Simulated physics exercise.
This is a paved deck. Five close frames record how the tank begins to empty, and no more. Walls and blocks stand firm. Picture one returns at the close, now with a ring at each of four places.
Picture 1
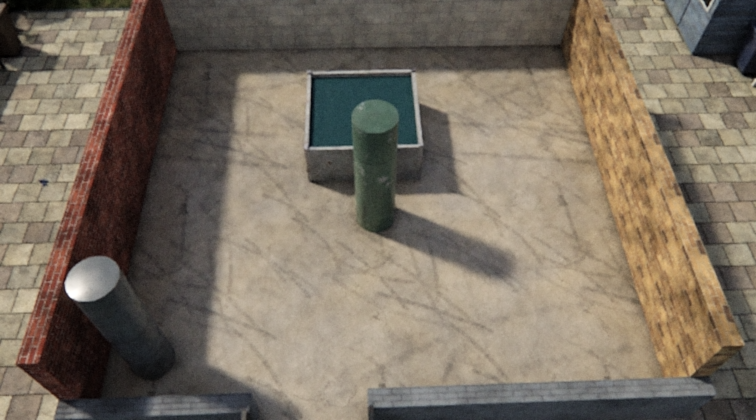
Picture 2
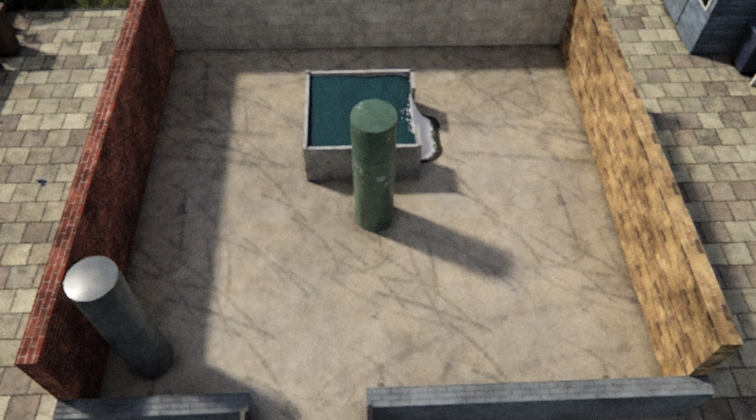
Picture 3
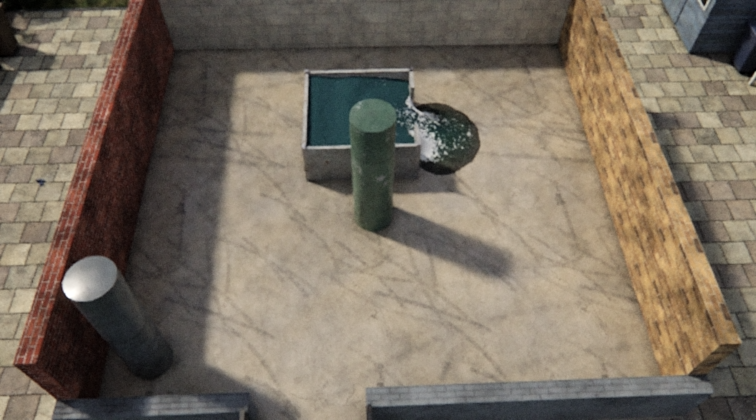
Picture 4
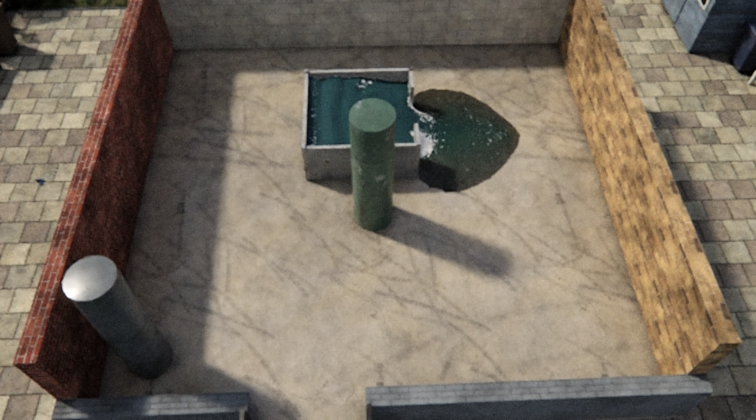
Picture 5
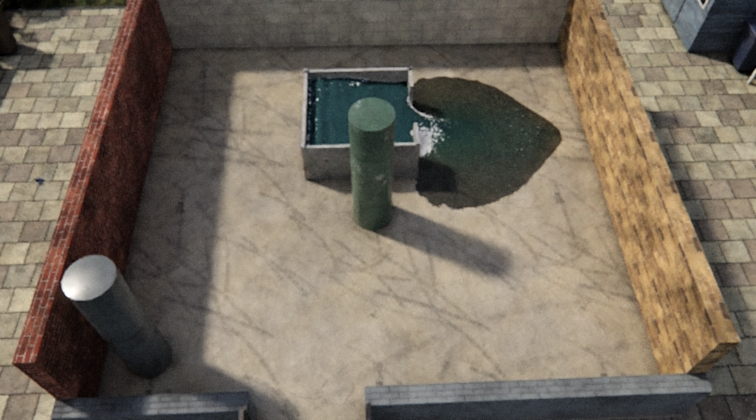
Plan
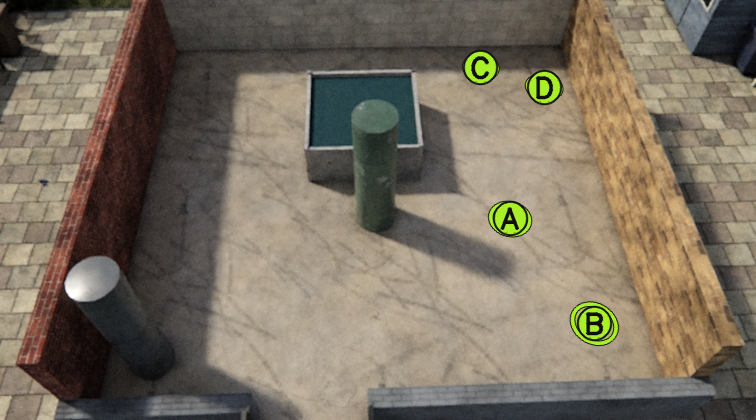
On a paved deck, water pours from a tank's right side and spreads rightward.
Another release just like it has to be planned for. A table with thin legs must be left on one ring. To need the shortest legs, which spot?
A beats the others.
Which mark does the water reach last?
That is ring B.
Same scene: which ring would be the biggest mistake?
That is ring D.
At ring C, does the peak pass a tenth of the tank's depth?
Yes, clearly.
On the marked copy, A at (510, 218); B at (594, 323); C at (480, 67); D at (544, 87).
Choosing A, the water peaks at about 9 % of the depth that stood in the tank.
Choosing B, the water peaks at about 19 % of the depth that stood in the tank.
Choosing C, the water peaks at about 19 % of the depth that stood in the tank.
Choosing D, the water peaks at about 33 % of the depth that stood in the tank.
